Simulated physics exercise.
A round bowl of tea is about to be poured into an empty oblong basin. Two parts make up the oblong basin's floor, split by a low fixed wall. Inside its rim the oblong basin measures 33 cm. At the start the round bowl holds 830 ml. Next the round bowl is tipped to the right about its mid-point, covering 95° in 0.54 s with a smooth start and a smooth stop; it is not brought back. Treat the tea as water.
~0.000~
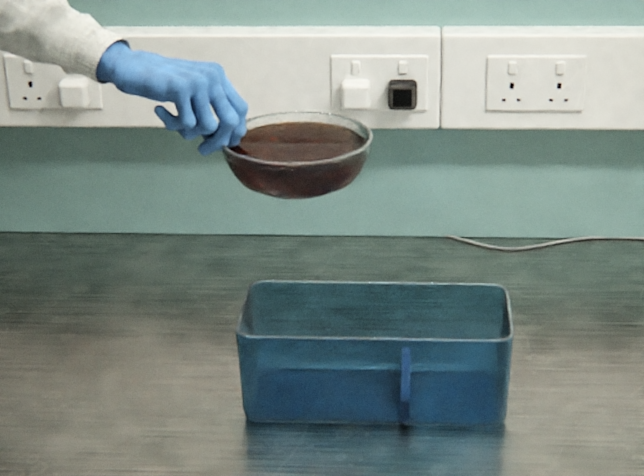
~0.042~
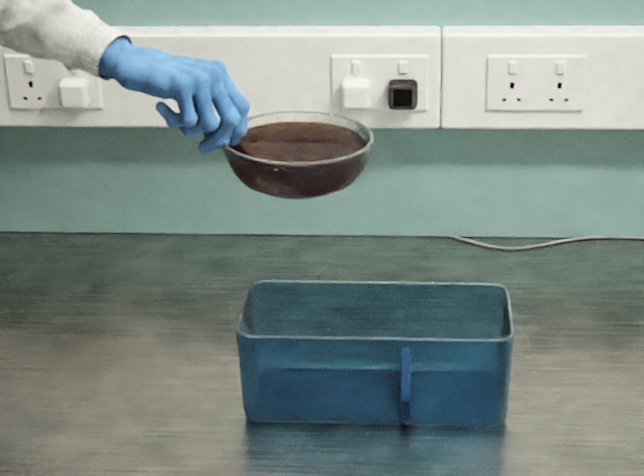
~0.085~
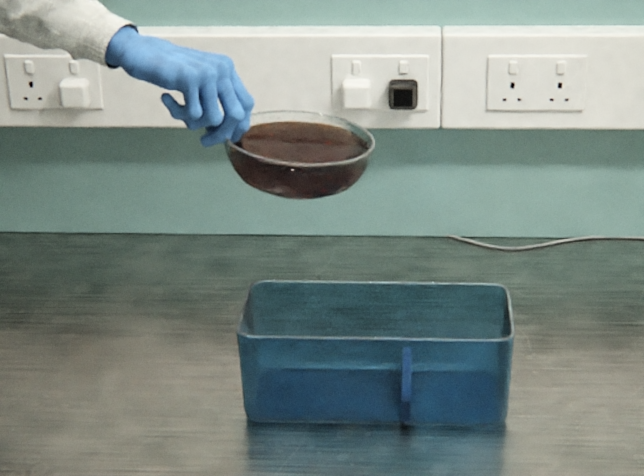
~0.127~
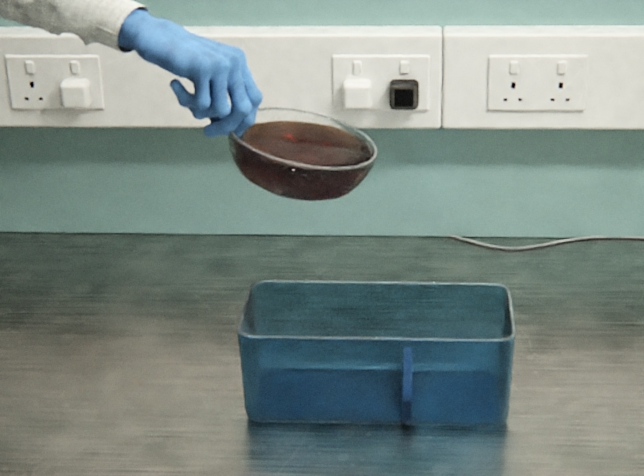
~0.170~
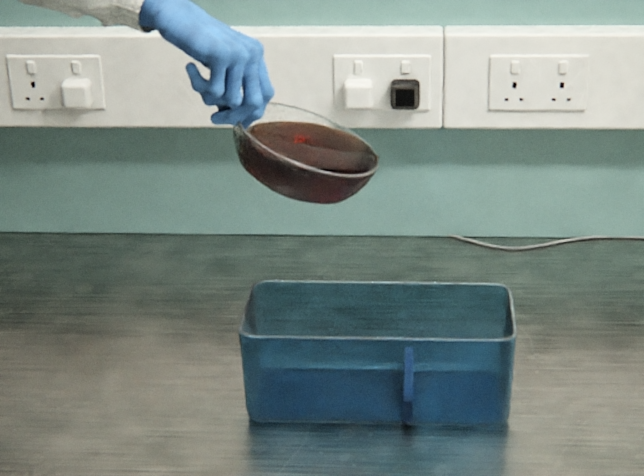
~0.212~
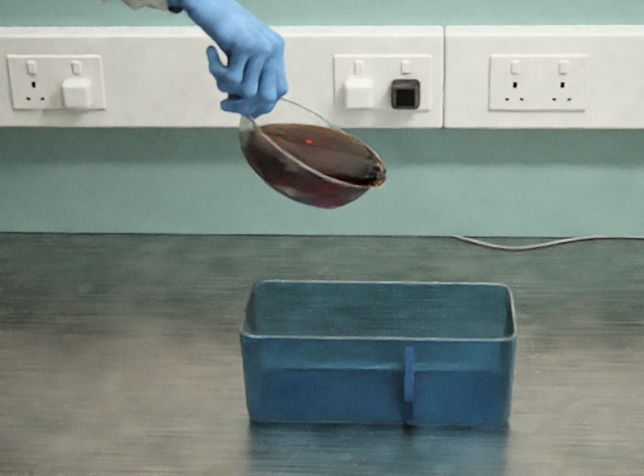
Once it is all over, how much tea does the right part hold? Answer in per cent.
The right part holds about 39 per cent.
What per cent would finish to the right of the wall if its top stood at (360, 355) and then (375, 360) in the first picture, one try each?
Some 80 in a hundred, then some 70 in a hundred.
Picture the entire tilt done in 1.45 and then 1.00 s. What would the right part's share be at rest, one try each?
Respectively about 60 and 55 percent.
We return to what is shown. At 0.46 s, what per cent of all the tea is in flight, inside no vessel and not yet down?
It comes to about 66 percent.
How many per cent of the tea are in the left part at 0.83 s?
The left part holds some 34 per cent.
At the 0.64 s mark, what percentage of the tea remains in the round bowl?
Share remaining: Approx. 0 %.
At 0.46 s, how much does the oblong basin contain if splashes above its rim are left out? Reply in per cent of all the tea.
Close to 26 in a hundred.
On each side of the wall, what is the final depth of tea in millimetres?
Final reading - left some 16 mm, right some 20 mm.
After 0.46 s the tilt is 90° and 7 per cent is still to pour, 1 is left of the wall and 25 right of it.
After 0.64 s the tilt is 95° and 0 per cent is still to pour, 25 is left of the wall and 56 right of it.
After 0.83 s the tilt is 95° and 0 per cent is still to pour, 34 is left of the wall and 49 right of it.
After 1.04 s the tilt is 95° and 0 per cent is still to pour, 48 is left of the wall and 43 right of it.
In the end 53 per cent lies left of the wall, 39 right of it and 8 outside.
